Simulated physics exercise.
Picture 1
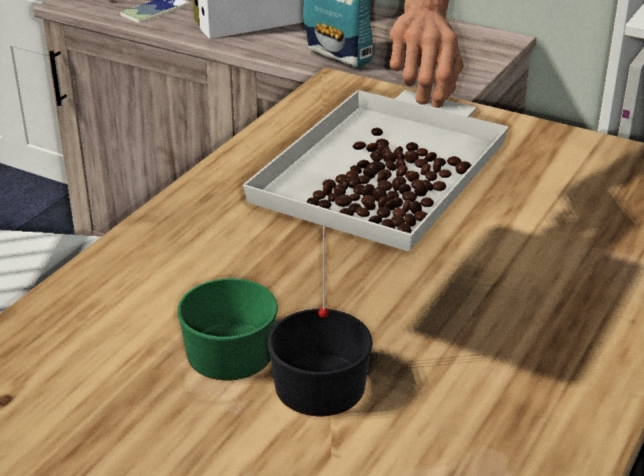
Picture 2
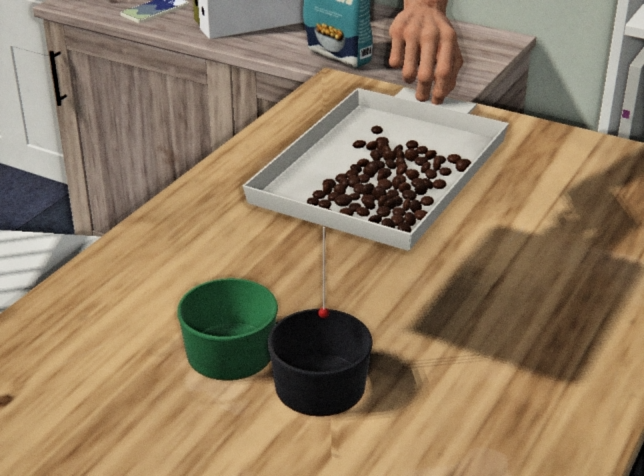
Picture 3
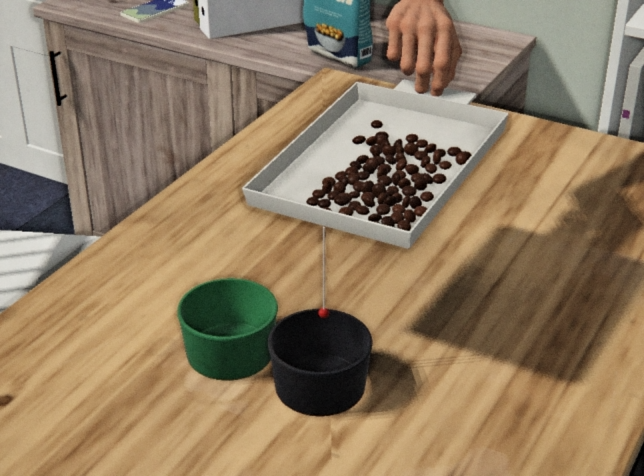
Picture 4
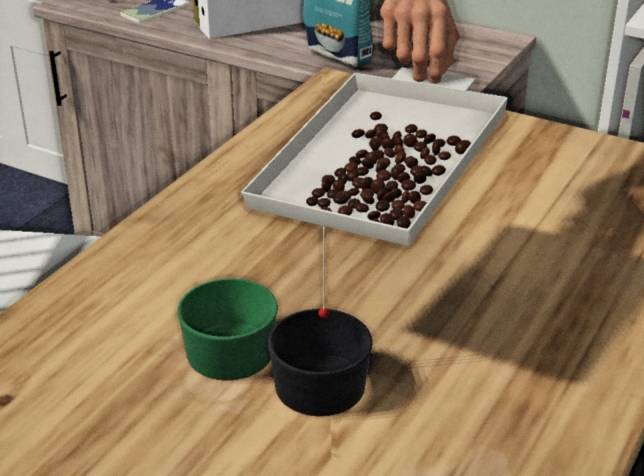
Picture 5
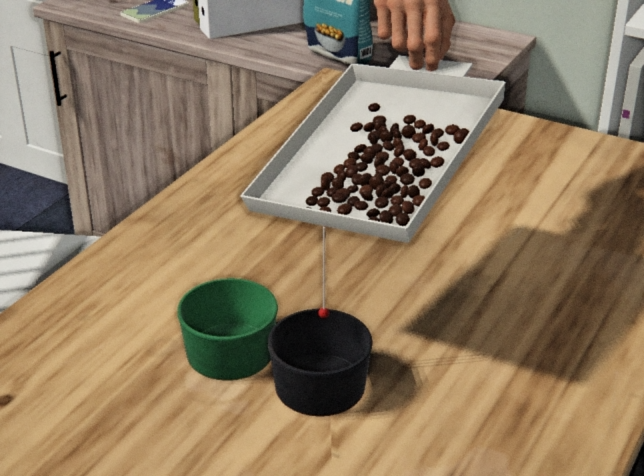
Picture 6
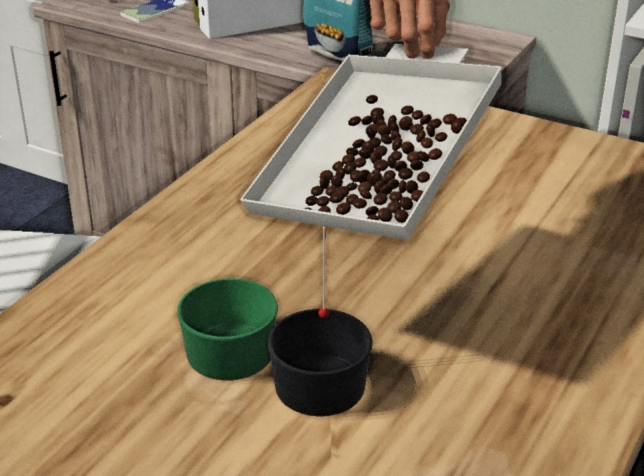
A white tray of small dark brown pieces slowly tilts as a hand raises its far end, its near edge dipping slightly toward the left corner, above a wooden table with a green dish and a black dish.
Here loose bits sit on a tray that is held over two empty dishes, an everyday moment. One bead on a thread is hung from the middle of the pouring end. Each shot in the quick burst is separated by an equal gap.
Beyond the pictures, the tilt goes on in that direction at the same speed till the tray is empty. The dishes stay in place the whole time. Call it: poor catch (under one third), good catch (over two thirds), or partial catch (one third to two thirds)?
Good catch.
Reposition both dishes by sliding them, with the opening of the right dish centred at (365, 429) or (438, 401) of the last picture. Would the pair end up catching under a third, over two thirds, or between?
First place: Less than a third. Second place: Under a third.
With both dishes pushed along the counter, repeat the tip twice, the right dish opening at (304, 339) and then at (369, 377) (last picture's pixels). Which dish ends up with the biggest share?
In the first try it is the one to the left, in the second it is the one to the left.
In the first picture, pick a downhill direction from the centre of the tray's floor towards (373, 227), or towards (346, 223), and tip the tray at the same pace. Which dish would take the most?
For the first try I'd say the dish over on the right, and for the second, the dish over on the right.
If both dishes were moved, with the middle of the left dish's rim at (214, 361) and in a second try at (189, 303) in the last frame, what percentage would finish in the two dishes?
About 0 per cent, then about 60 per cent.
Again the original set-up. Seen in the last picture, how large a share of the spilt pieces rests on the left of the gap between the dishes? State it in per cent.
I make it about 50 percent or so.
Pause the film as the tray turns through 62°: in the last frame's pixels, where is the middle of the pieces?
Somewhere about pixel (301, 190).
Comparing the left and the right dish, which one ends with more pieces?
Noted: The left-placed one ends with more.
Soon after the last picture, tray tipped steeply; nearly all on the tray; a stray few in the air.
A little later, tray tipped past a quarter turn; about a third on the tray; a stray few in the right dish; about a third in the left dish; a stray few outside both; about a quarter in the air.
Later still, tray tipped past a quarter turn; a small part in the right dish; most in the left dish; a small part outside both.
At rest, tray tipped past a quarter turn; a small part in the right dish; most in the left dish; a small part outside both.
